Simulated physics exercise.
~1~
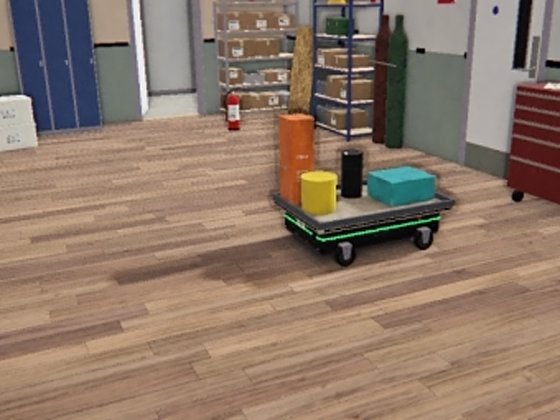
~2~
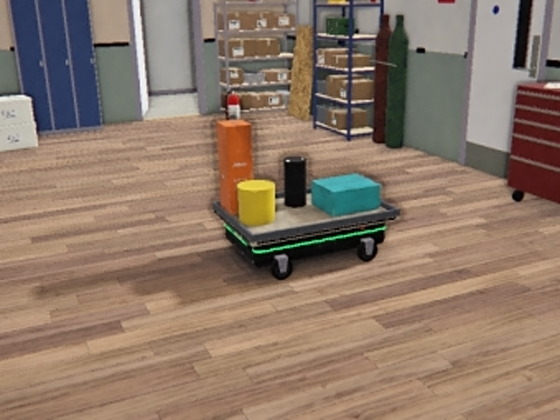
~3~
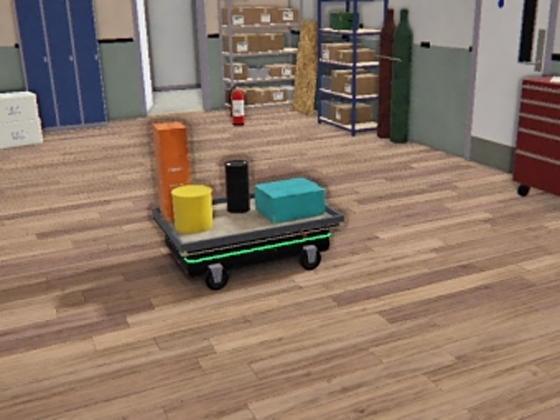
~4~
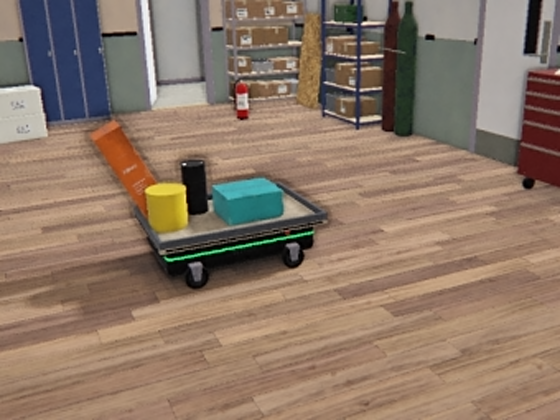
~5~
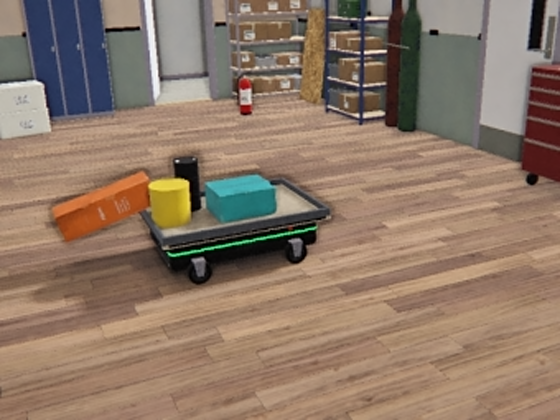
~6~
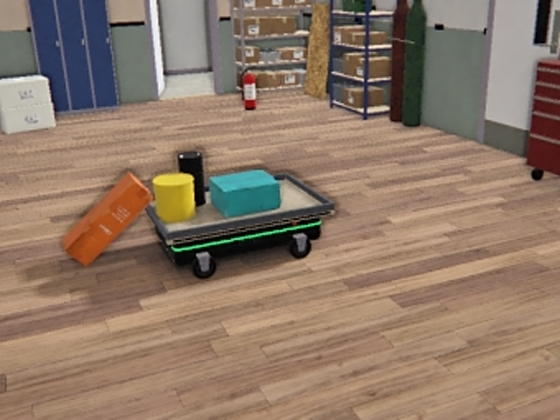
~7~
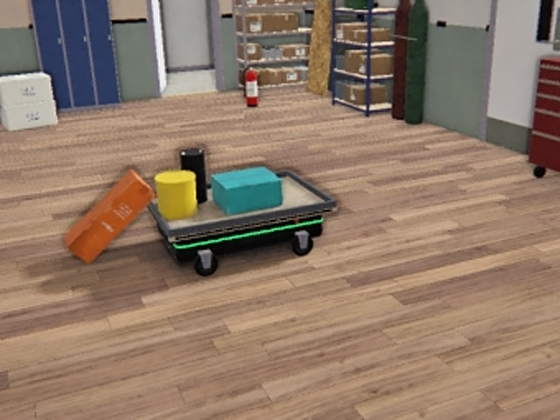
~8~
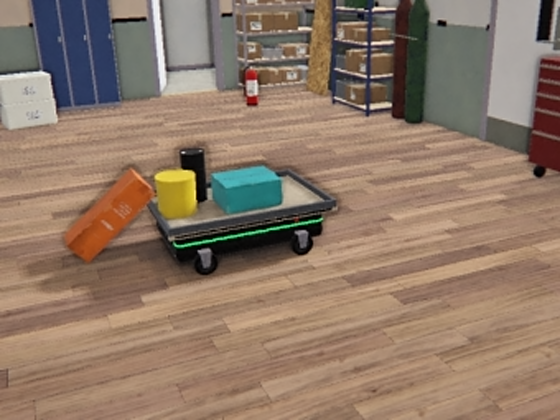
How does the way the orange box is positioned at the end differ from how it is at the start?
At the start the orange box stands upright on the cart. At the end it is off the deck and upside down, tilted with its top end down on the floor by the cart's left end.
In a workshop with a wood-plank floor, blue lockers and stocked shelves, a flat cart carries a tall orange box, a yellow pail, a black canister and a turquoise box. The cart rolls left across the floor while all its cargo rides along. As it comes to a stop, the orange box tips over the left end and drops off, top first. It settles tilted on the floor, its upper end against the cart's edge. The canister and pail stay upright on the deck beside the turquoise box, and everything ends still.
